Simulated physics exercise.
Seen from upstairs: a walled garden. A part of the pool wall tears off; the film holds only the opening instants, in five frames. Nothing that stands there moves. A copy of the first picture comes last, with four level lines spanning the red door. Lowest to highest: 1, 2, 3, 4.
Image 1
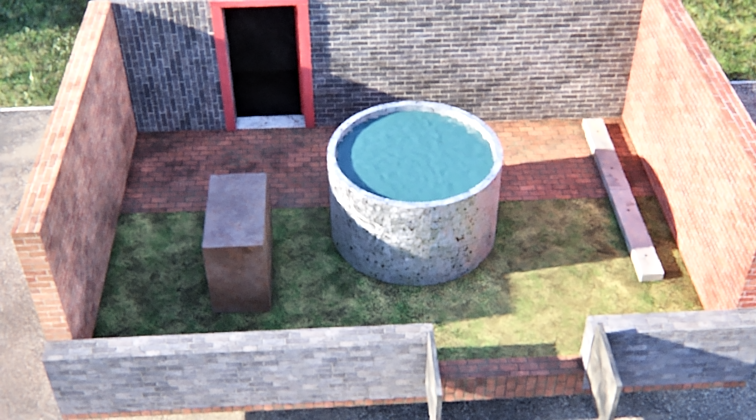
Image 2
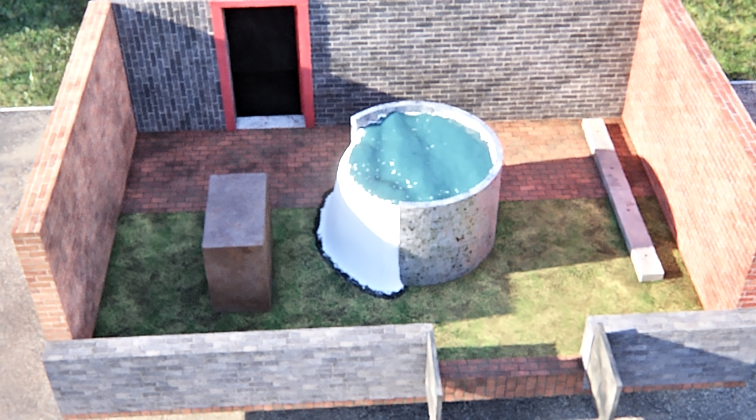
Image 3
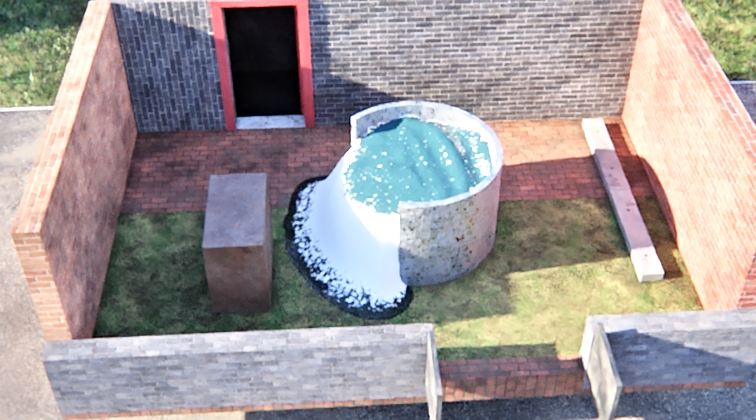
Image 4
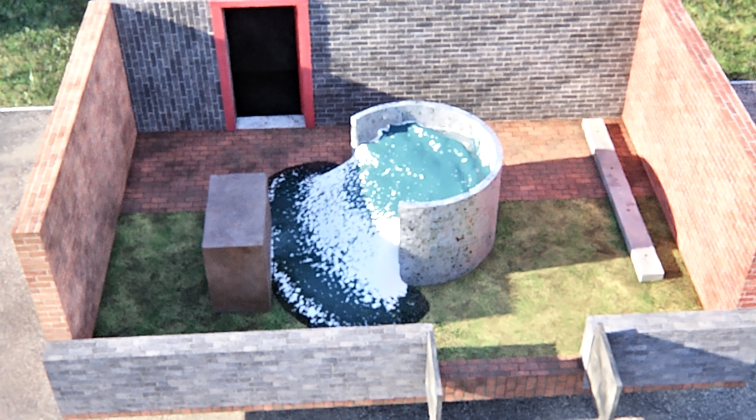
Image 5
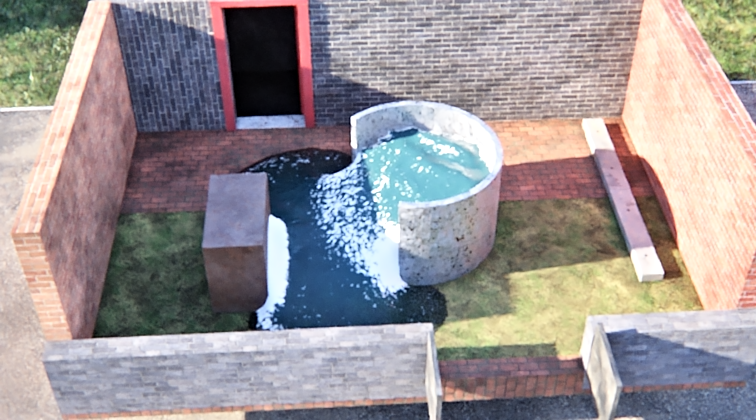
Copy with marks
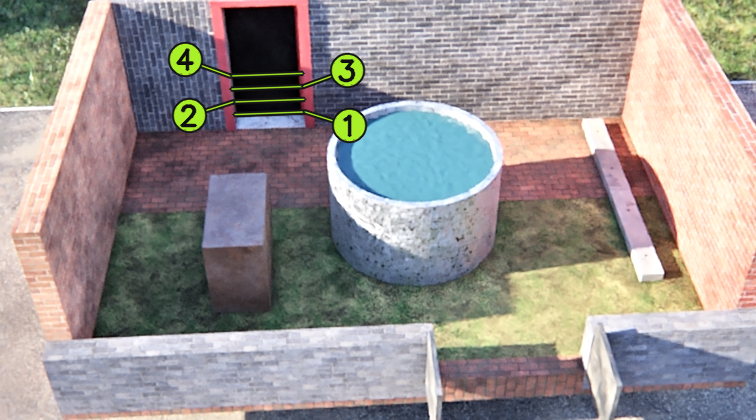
Water pouring from the broken left side of a round stone pool, spreading across the walled garden's grass and around a block.
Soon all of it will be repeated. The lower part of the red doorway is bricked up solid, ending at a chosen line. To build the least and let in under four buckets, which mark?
The answer is line 1.
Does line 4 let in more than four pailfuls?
No, that is safe.
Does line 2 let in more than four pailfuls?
No, that is safe.
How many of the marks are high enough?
All of the four.
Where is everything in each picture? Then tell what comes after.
Water in the pool at rest, its middle at (415, 156); foot of the red doorway at (271, 128); open gate at (510, 316), in the first picture.
In the second picture, 2 % of the ground under water, visible out to (397, 291).
In the third picture, 6 % of the ground under water, visible out to (311, 189).
In the fourth picture, 13 % of the ground under water, visible out to (296, 171).
In the fifth picture, 20 % of the ground under water, visible out to (286, 161).
In lime, 1 at (269, 113); 2 at (268, 100); 3 at (267, 87); 4 at (266, 74); from the bottom up 1, 2, 3, 4.
For line 1, a splash gets over, under a bucket.
For line 2, nothing gets over.
For line 3, nothing gets over.
For line 4, nothing gets over.
